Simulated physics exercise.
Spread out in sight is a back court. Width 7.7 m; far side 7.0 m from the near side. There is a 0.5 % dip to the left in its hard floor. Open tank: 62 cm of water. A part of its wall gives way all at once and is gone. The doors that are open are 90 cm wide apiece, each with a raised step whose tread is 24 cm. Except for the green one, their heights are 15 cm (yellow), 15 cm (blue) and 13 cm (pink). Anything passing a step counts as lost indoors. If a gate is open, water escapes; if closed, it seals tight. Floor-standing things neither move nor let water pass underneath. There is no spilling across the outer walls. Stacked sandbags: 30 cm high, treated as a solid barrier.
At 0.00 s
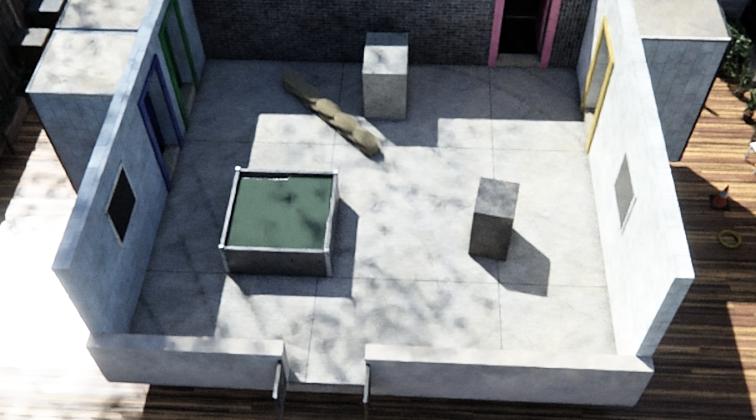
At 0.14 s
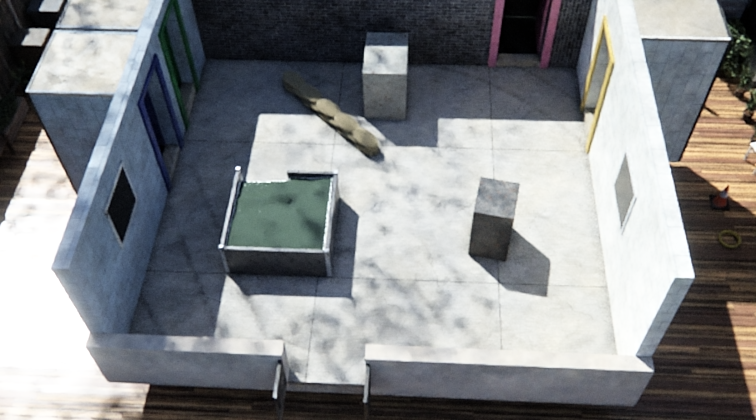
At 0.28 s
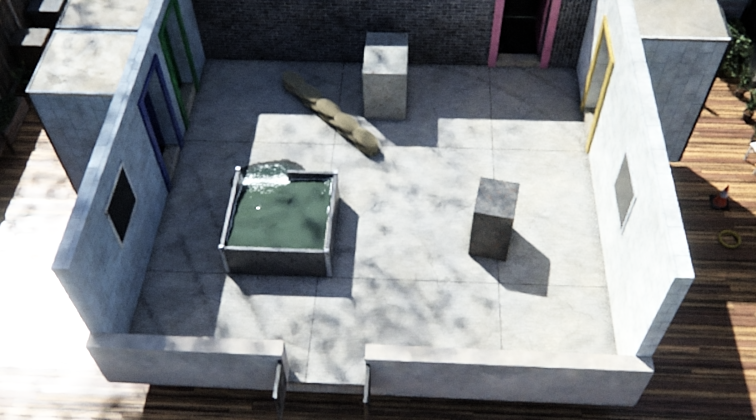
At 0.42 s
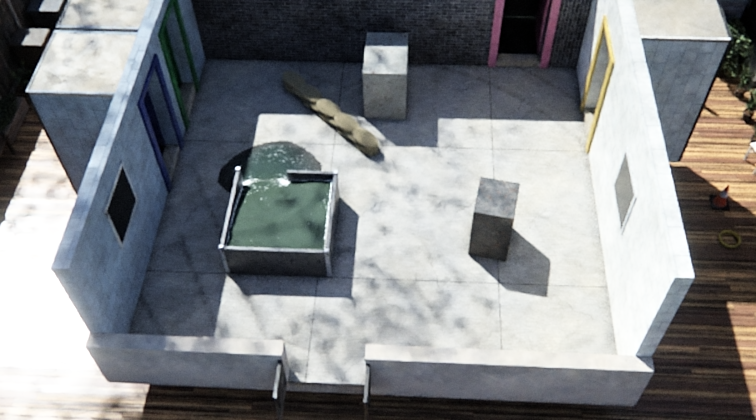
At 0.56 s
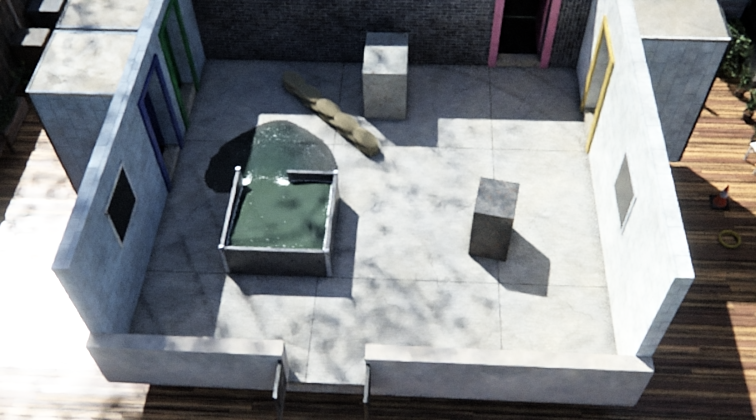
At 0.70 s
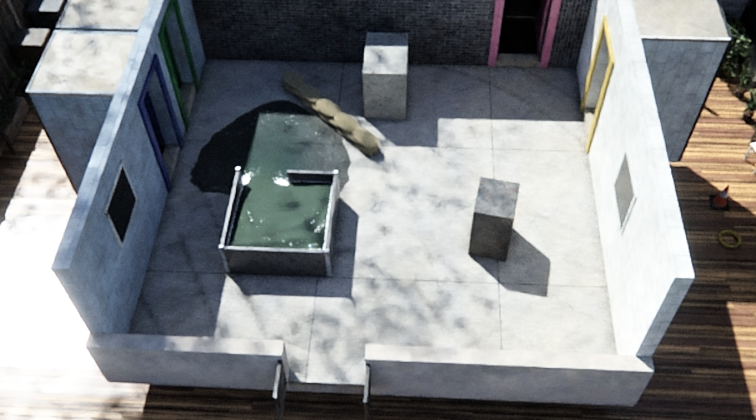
Green water pouring from the far side of an open tank and spreading across the pale floor of a walled courtyard.
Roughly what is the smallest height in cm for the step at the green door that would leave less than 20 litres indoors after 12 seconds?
Close to 13 cm.
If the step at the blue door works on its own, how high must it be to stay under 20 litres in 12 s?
Blue door, minimum about 7.5 cm.
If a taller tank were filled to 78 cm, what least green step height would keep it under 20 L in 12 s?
In that case, roughly 18 cm.
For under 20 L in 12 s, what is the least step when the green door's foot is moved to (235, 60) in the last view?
You'd want it roughly 26 cm high.
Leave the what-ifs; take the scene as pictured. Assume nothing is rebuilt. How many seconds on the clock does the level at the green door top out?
3.2 s.
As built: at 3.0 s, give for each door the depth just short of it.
In cm: Green 19, yellow 0, blue 5, pink 0.
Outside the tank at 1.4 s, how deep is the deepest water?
It gets to close to 34 centimetres there.
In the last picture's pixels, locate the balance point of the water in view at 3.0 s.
(265, 156).
After 1.4 s water covers 15 % of the floor, deepest (34 cm) near (268, 193); 9 cm at the green door, 0 litres in over its 26 cm step.
After 3.0 s water covers 20 % of the floor, deepest (29 cm) near (235, 82); 19 cm at the green door, 0 litres in over its 26 cm step.
After 12.0 s water covers 80 % of the floor, deepest (8 cm) near (136, 310); 7 cm at the green door, 0 litres in over its 26 cm step.
At the green door as built, the water arrived by 1.3 s and peaked near 21 cm at 3.2 s.
With a step of 12 cm, 28 litres would have come in within the 12 s; with 16.5 cm, 7 litres. So under 20 litres takes about 13 cm.
